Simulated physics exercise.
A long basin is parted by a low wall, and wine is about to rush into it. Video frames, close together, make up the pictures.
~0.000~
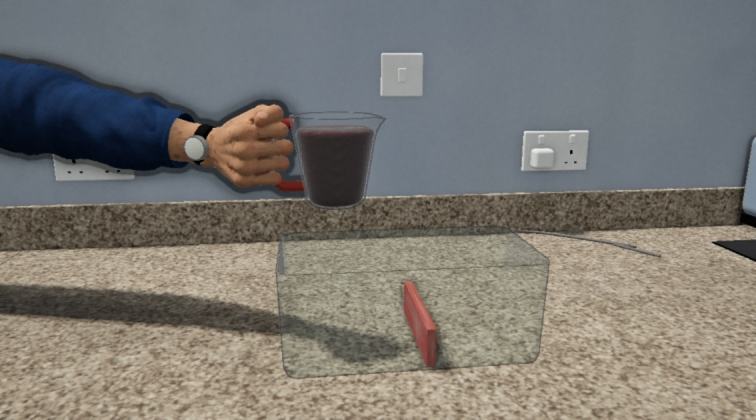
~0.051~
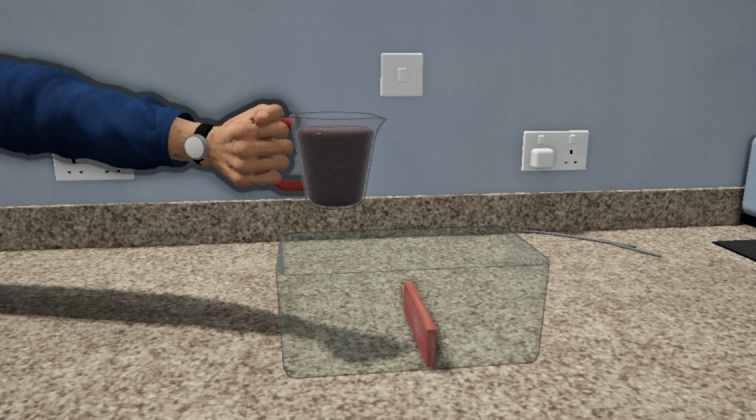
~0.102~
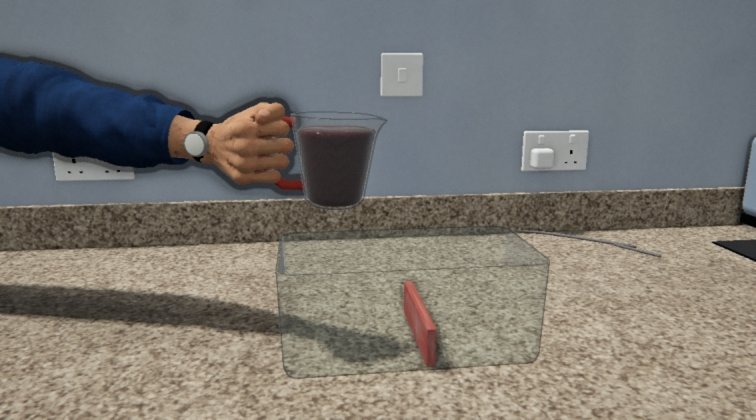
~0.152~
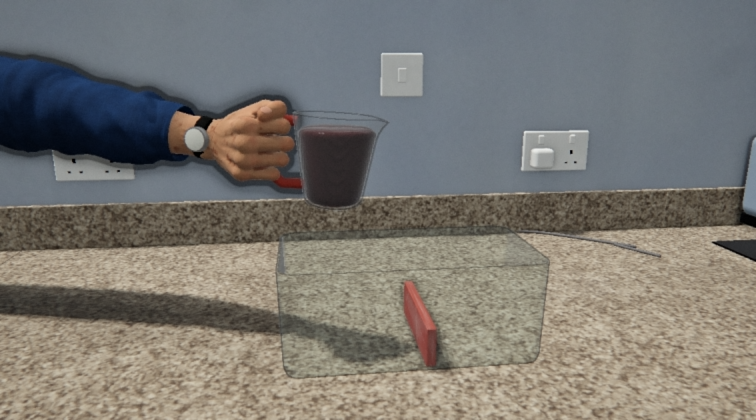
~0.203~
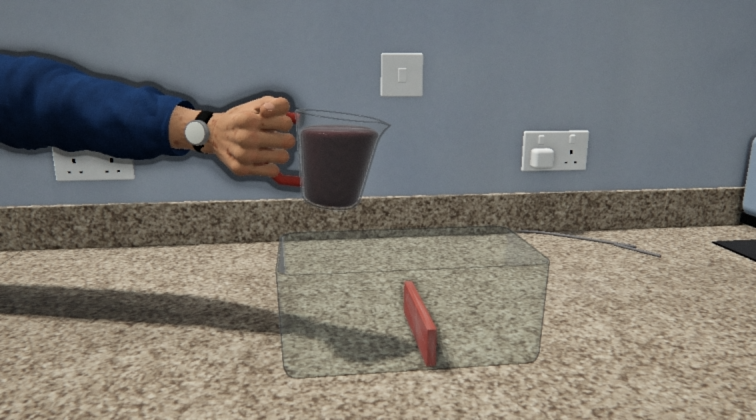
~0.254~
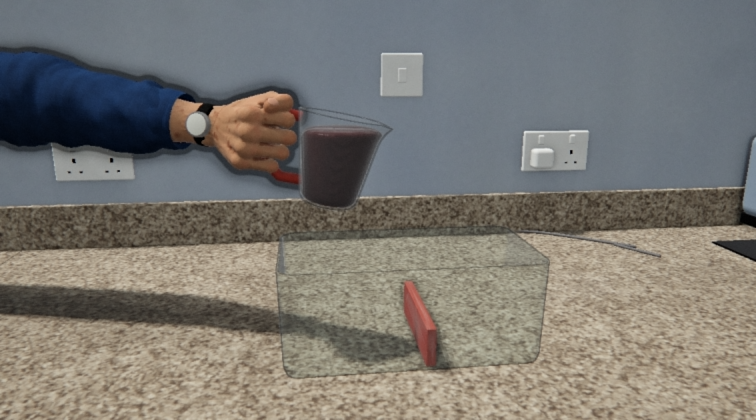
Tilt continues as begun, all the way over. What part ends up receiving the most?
The largest amount will sit in the right portion.
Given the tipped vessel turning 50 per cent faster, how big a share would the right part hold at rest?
Near 70 in a hundred.
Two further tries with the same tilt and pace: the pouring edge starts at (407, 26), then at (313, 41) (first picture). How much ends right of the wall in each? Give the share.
It comes out at around 90 percent and then around 5 percent.
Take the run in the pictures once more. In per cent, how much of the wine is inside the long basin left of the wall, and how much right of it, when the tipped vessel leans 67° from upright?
Left part close to 0 in a hundred, right part close to 10.
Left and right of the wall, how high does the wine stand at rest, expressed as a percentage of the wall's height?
Roughly 10 percent left, 40 percent right.
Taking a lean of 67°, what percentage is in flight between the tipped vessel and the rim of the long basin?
About 20 %.
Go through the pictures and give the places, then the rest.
In the first frame, tilt 0°; pouring edge (386, 117); surface from (296, 129) to (374, 128); the long basin's rim runs from (279, 254) to (527, 244); the wall's top is at (419, 304).
In the second frame, tilt 0°; pouring edge (387, 117); surface from (296, 129) to (375, 129).
In the third frame, tilt 2°; pouring edge (388, 119); surface from (296, 129) to (376, 129).
In the fourth frame, tilt 4°; pouring edge (389, 121); surface from (297, 129) to (376, 130).
In the fifth frame, tilt 7°; pouring edge (391, 124); surface from (300, 129) to (379, 131).
In the sixth frame, tilt 11°; pouring edge (393, 128); surface from (301, 131) to (383, 130).
Then, 0.70 s in, the tilt is 67° and 71 per cent is still to pour, 0 is left of the wall and 10 right of it.
Then, 1.02 s in, the tilt is 103° and 12 per cent is still to pour, 9 is left of the wall and 68 right of it.
Then, 1.36 s in, the tilt is 111° and 0 per cent is still to pour, 20 is left of the wall and 80 right of it.
Then, 1.73 s in, the tilt is 111° and 0 per cent is still to pour, 20 is left of the wall and 80 right of it.
Finally, 20 per cent lies left of the wall, 80 right of it and 0 outside.
